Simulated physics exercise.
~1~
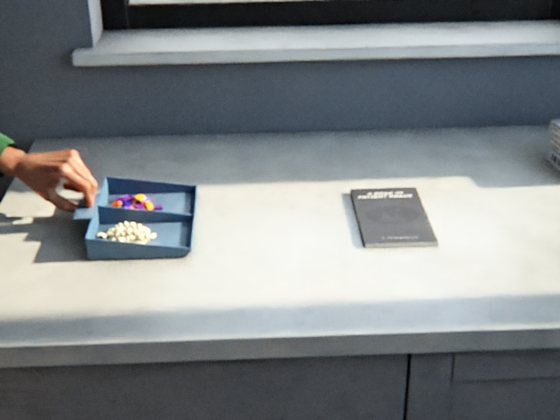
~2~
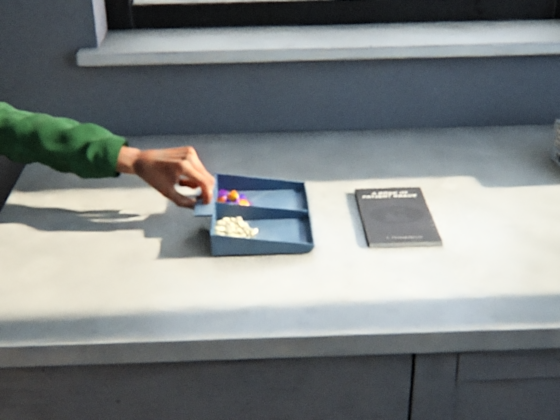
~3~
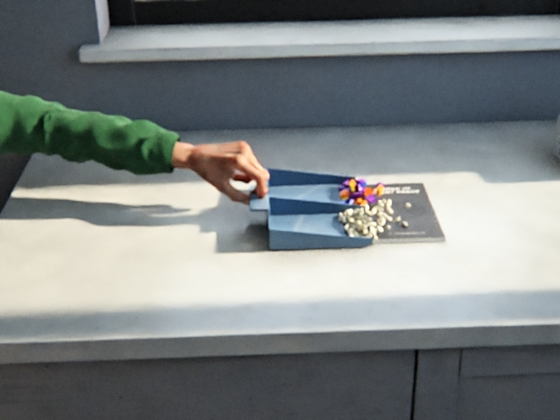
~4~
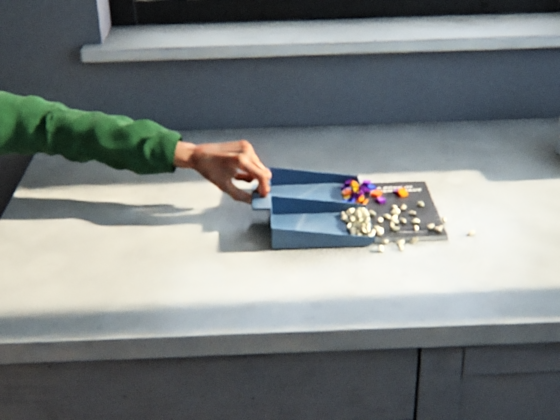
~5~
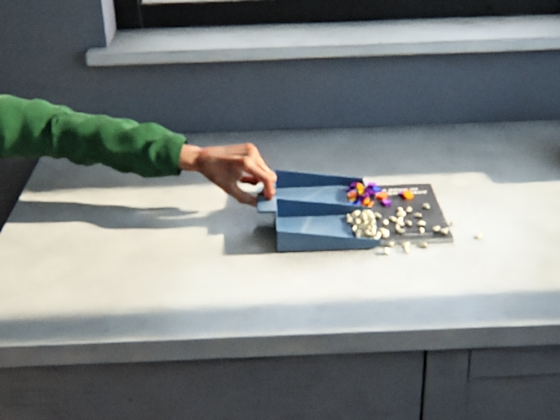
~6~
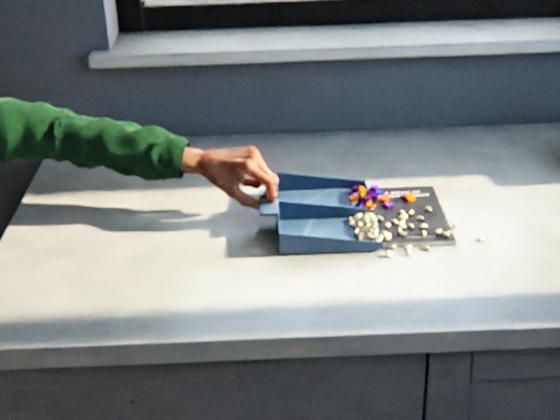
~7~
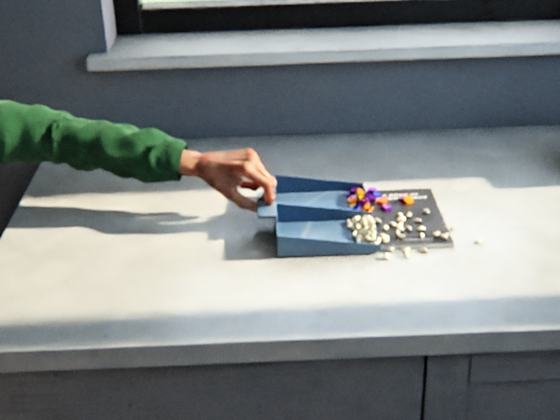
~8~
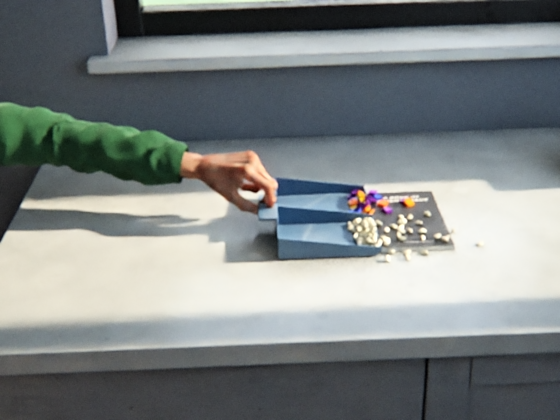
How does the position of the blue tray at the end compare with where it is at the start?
The tray starts near the left end of the counter, well away from the dark book, and ends farther to the right, up against the book.
